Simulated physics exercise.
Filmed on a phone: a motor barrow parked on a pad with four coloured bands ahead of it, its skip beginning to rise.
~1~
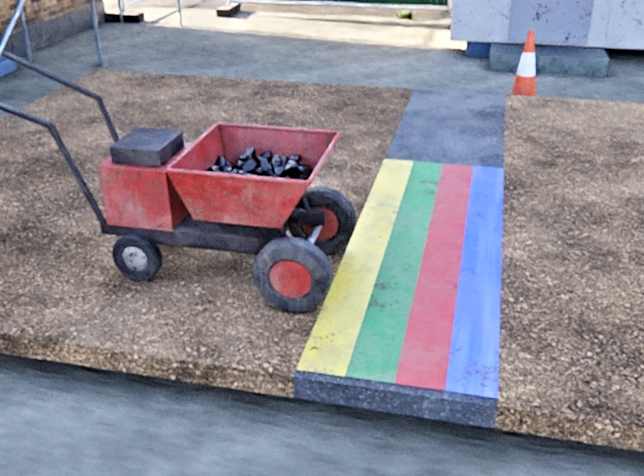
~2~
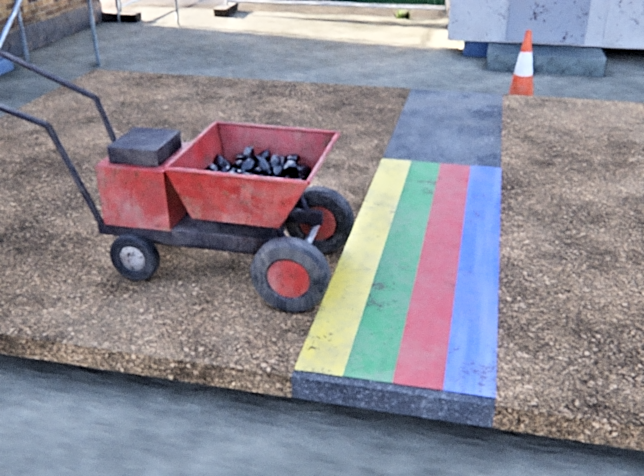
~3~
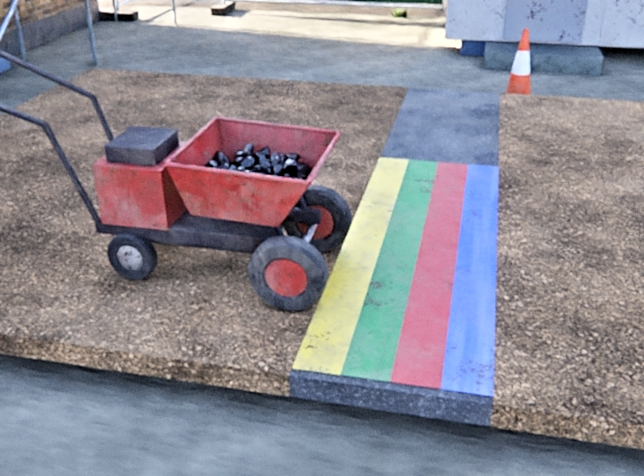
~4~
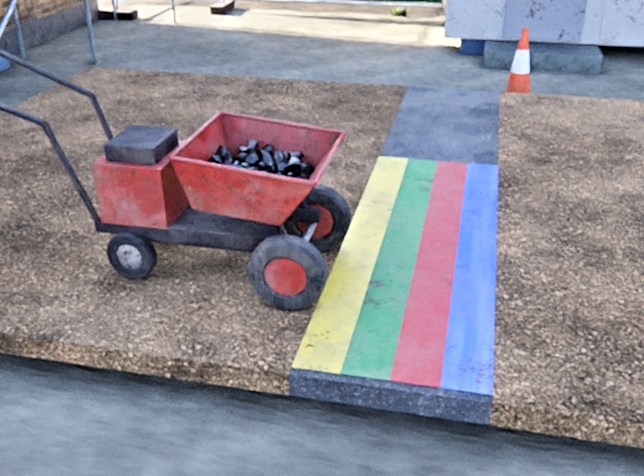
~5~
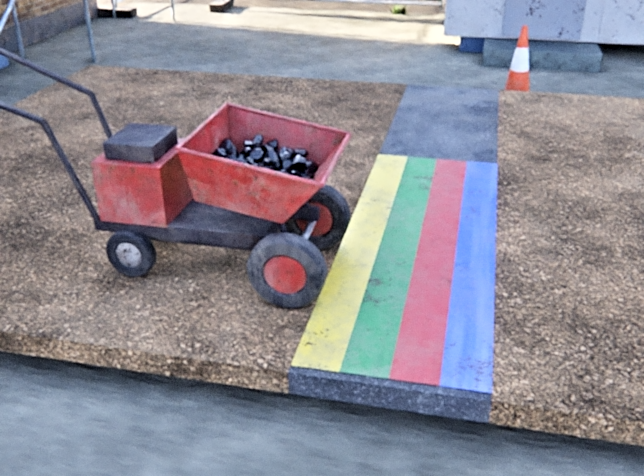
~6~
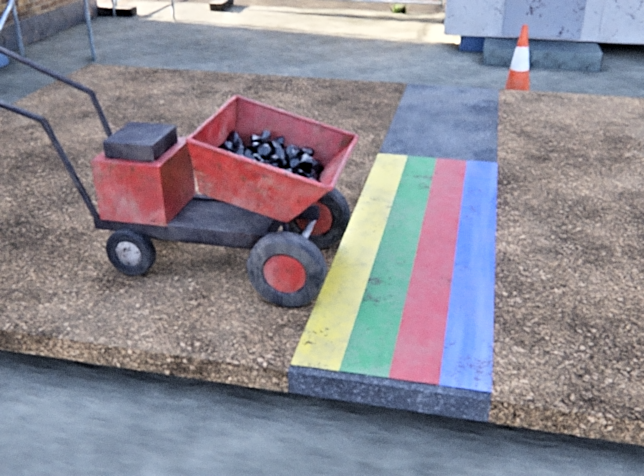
Red motor barrow standing beside yellow, green, red and blue bands, its skip of black coal lumps slowly tilting toward the right.
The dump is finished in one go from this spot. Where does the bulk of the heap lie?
The red strip carries the most.
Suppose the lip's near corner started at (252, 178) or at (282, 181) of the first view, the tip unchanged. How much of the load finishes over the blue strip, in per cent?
First some 0, then 10 per cent.
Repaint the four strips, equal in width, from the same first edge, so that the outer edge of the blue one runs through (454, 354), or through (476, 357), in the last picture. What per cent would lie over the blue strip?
The first gives 30 %, the second 30 %.
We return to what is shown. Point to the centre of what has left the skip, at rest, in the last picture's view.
At about (434, 285).
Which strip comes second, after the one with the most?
Next in line is the blue one.
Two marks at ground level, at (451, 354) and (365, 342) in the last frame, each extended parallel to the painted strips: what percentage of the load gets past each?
In turn 30 and 100 in a hundred.
Soon, skip tipped steeply; all in the skip.
A while on, skip tipped right over; nearly all in the skip; a stray few over the green strip; a small part over the red strip.
Towards the end, skip tipped right over; about a quarter in the skip; a stray few over the green strip; about half over the red strip; about a quarter over the blue strip; a small part off the paint.
Finally, skip tipped right over; a stray few in the skip; a stray few over the yellow strip; about a quarter over the green strip; about half over the red strip; about a quarter over the blue strip; a small part off the paint.
